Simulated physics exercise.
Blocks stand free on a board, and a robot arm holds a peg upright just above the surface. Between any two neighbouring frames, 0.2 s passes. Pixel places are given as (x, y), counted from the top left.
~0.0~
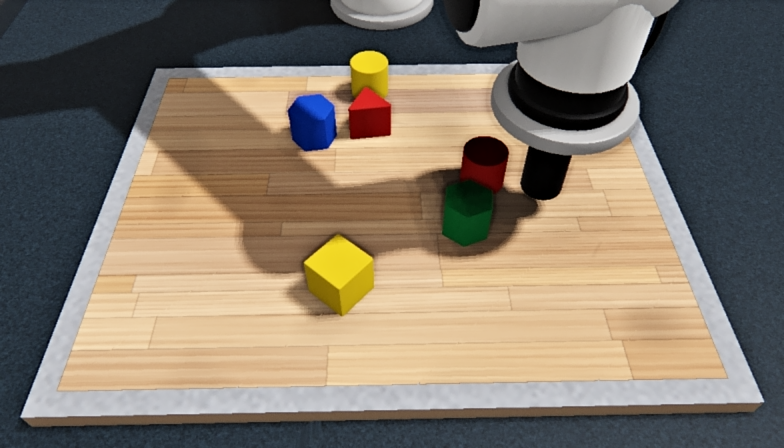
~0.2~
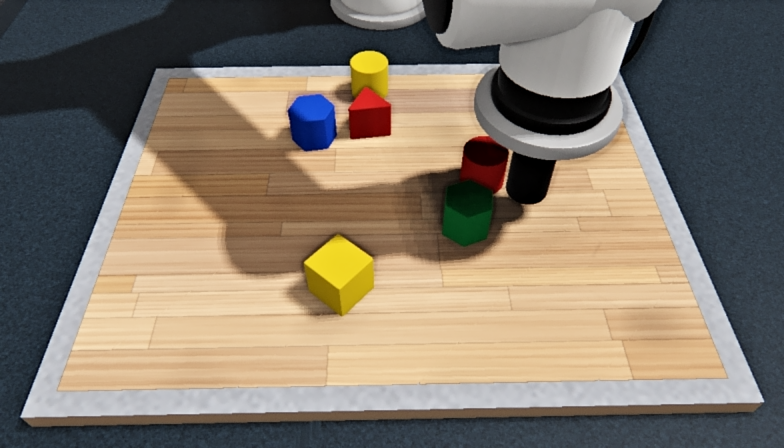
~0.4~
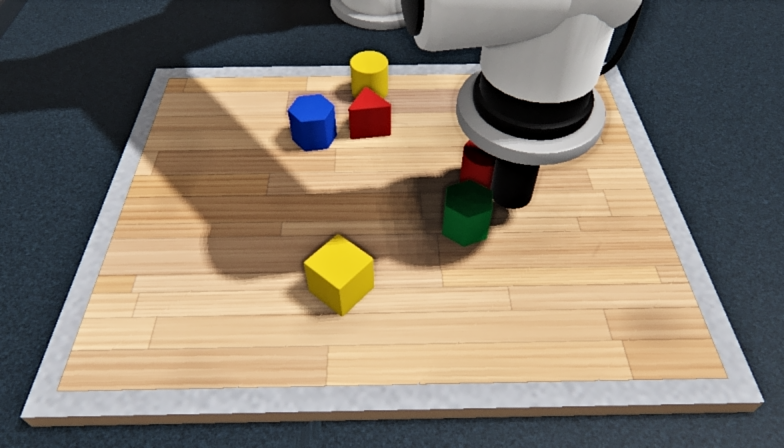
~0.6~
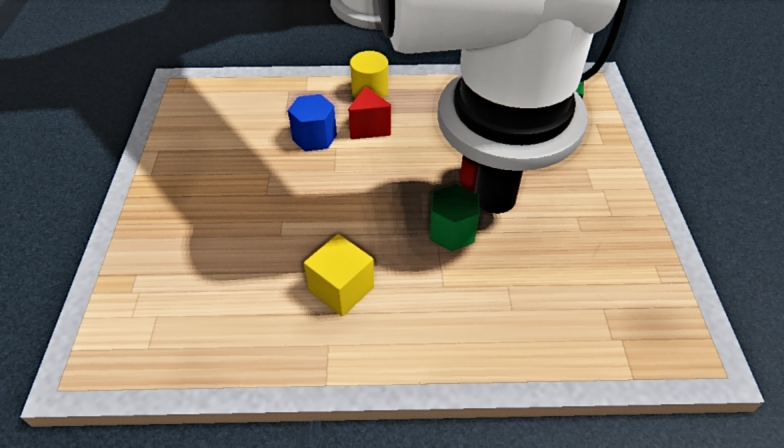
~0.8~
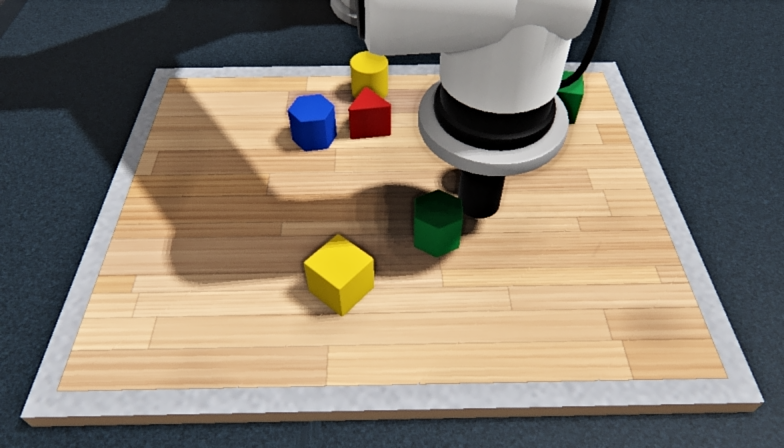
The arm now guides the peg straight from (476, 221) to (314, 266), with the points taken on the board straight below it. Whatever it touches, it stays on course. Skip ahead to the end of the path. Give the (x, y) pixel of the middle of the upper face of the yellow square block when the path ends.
I expect it at (289, 322).
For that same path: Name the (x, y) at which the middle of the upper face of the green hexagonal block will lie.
So, by the moment the path ends, you'll find the top centre of the green hexagonal block at (293, 277).
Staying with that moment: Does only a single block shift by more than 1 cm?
In short: No.
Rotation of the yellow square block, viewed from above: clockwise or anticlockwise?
It spins against the clock.
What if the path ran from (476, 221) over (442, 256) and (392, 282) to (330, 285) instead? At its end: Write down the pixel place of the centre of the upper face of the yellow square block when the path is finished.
Around pixel (271, 275).
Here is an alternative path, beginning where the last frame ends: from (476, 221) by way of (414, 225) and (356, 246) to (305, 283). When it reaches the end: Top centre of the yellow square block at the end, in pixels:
The top centre is at (323, 290).
On the path given first. One third of the way, peg at (424, 218); green hexagonal block at (388, 230), turned 25° anticlockwise.
Two thirds of the way, peg at (369, 232); yellow square block at (311, 288); green hexagonal block at (342, 253), turned 60° anticlockwise.
At the end, peg at (311, 249); yellow square block at (289, 322), turned 45° anticlockwise; green hexagonal block at (293, 277), turned 95° anticlockwise; red circular block in place.
